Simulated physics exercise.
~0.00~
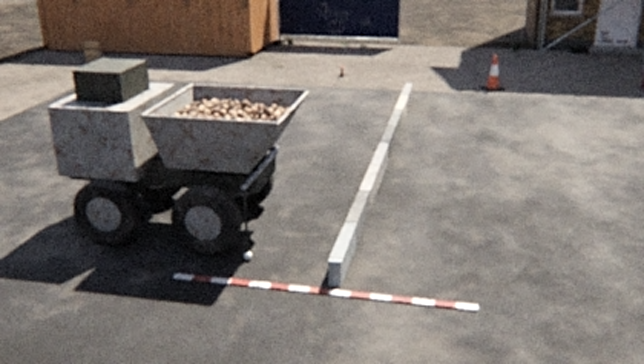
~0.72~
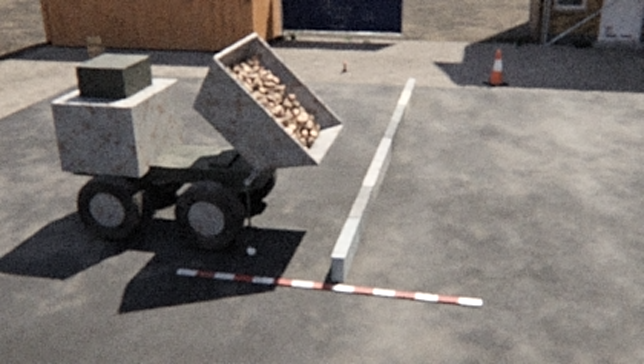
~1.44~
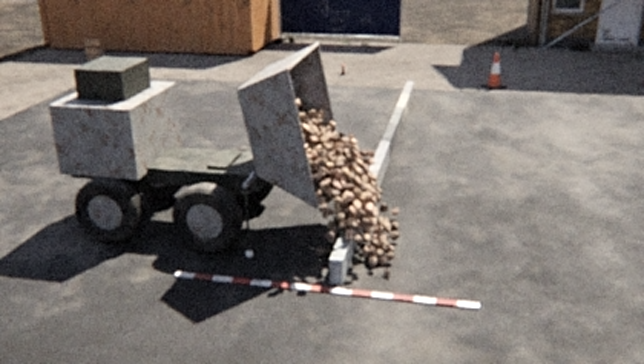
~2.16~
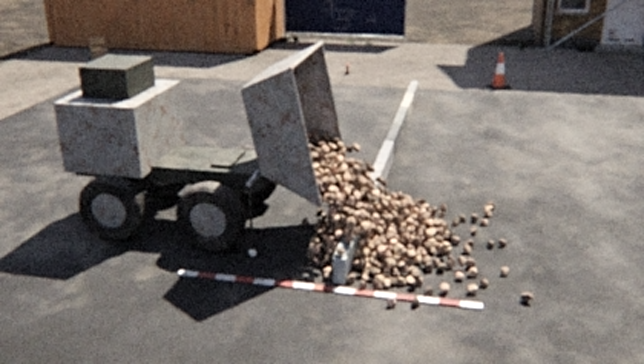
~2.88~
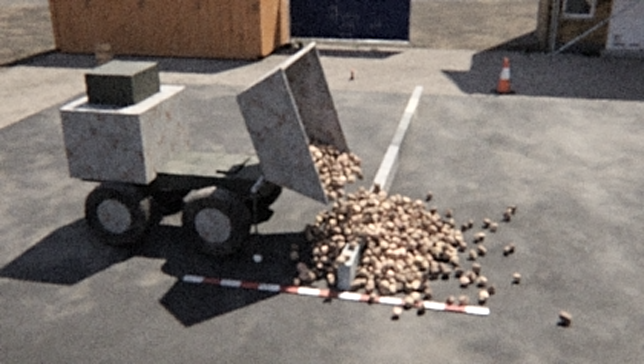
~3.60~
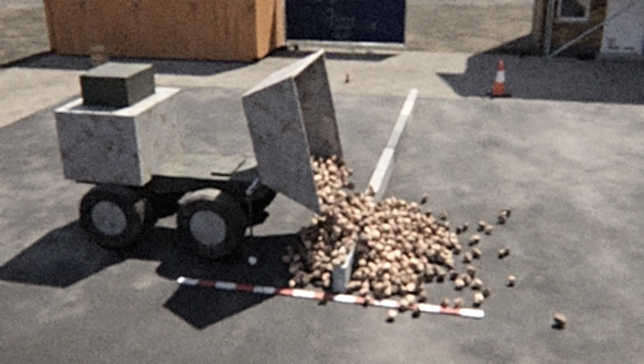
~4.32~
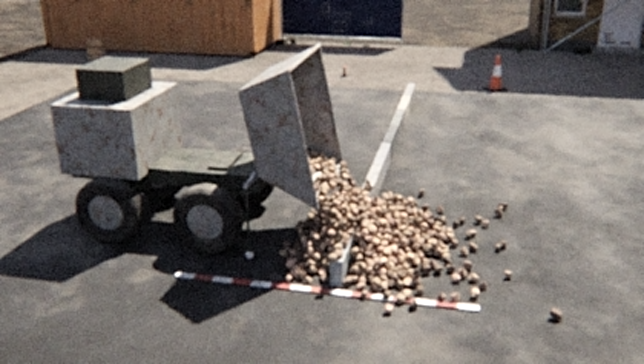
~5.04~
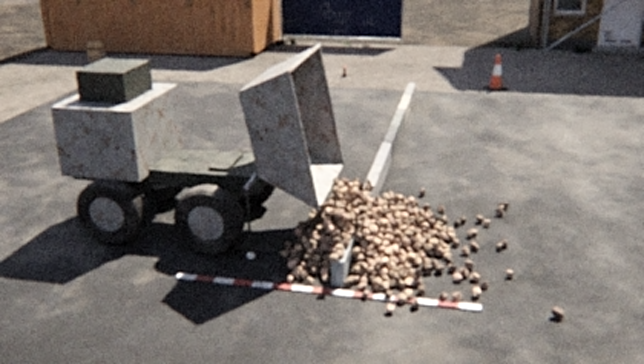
Site dumper tipping its steel skip to the right, pouring brown stones across a low kerb until it empties, leaving a heap straddling the kerb.
